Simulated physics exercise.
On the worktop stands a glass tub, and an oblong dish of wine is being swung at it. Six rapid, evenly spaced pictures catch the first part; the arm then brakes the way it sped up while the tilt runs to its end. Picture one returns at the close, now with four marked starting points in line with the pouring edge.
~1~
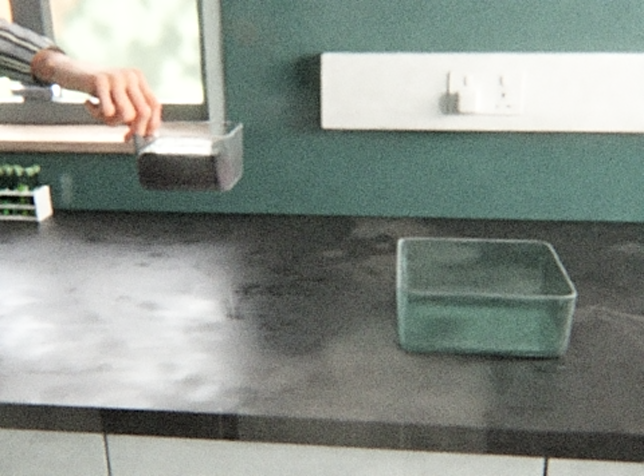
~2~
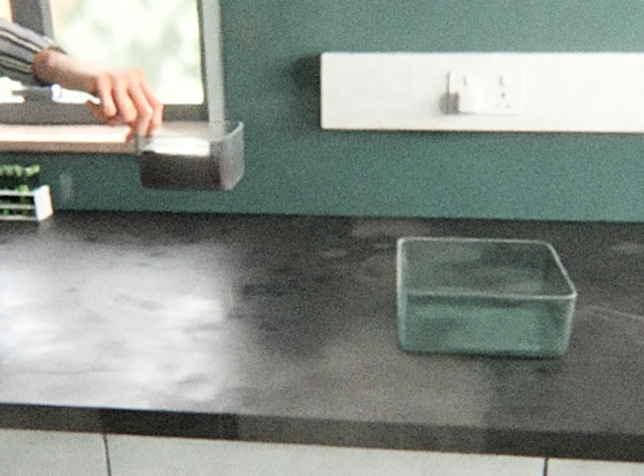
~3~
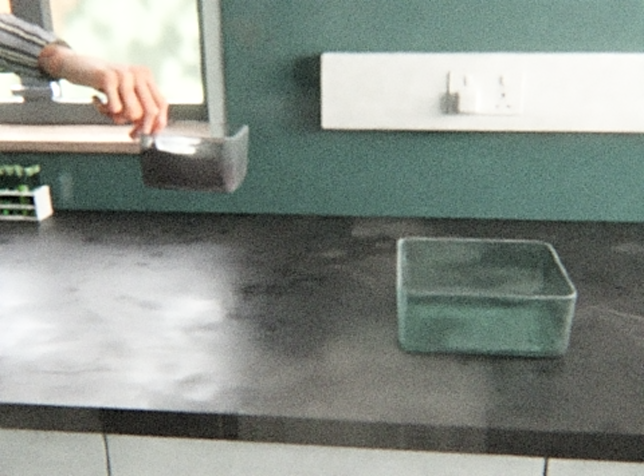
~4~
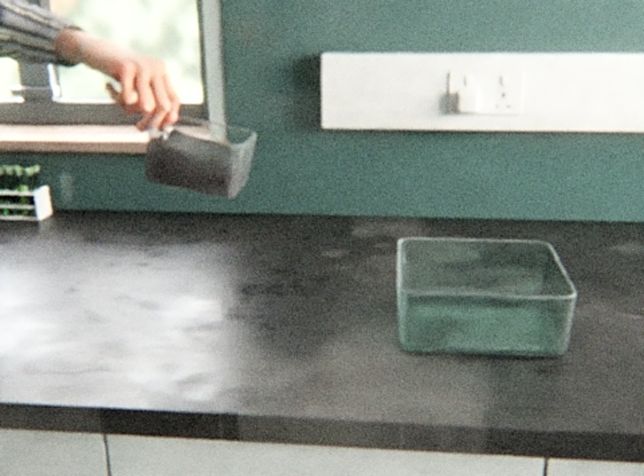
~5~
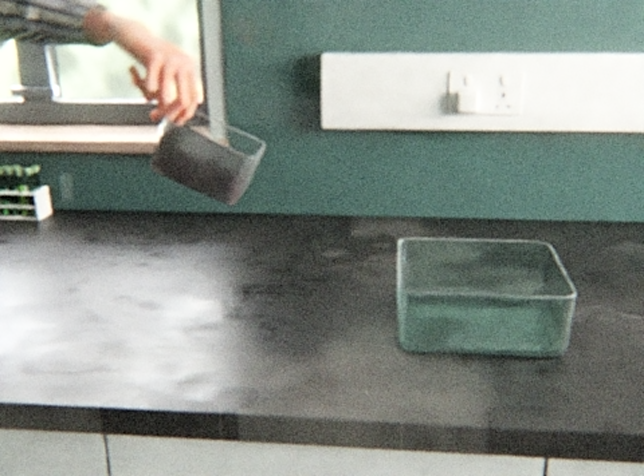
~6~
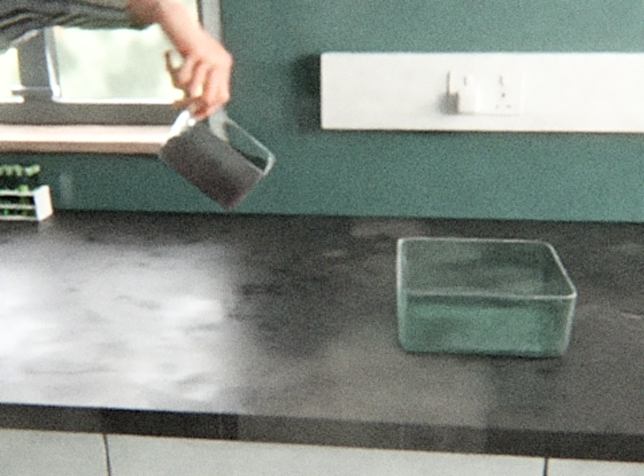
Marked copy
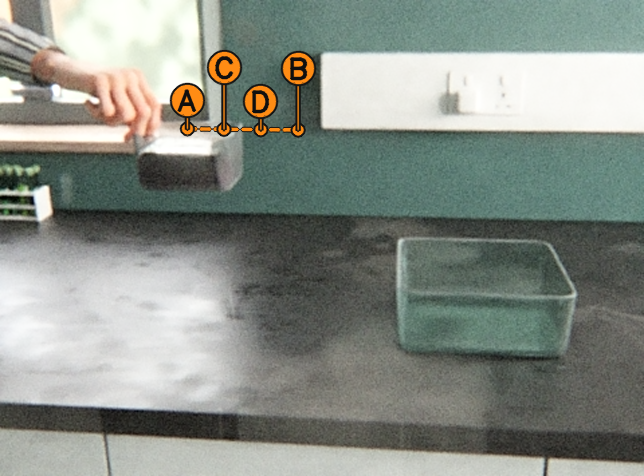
A hand in a striped sleeve holds a small clear oblong dish of dark liquid at the left, before a window in a green-walled kitchen seen from across the worktop. An empty-looking glass tub stands on the dark mottled counter at the right, below a white panel with a socket. The dish stays level at first, then shifts slightly right and tilts steadily rightward, while the view stays still.
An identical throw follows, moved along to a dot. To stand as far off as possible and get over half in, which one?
The limit is B.
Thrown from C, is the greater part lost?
Yes, that goes wrong.
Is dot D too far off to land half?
Yes, that goes wrong.
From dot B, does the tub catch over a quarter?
Yes.
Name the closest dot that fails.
It is D.
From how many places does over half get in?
One of them.
In orange, A at (187, 128); B at (298, 130); C at (224, 129); D at (260, 129).
If A is chosen, about 0 % lands in the tub, 100 % falls short.
If B is chosen, about 78 % lands in the tub, 9 % falls short and 14 % goes beside or beyond.
If C is chosen, about 0 % lands in the tub, 100 % falls short.
If D is chosen, about 2 % lands in the tub, 96 % falls short.
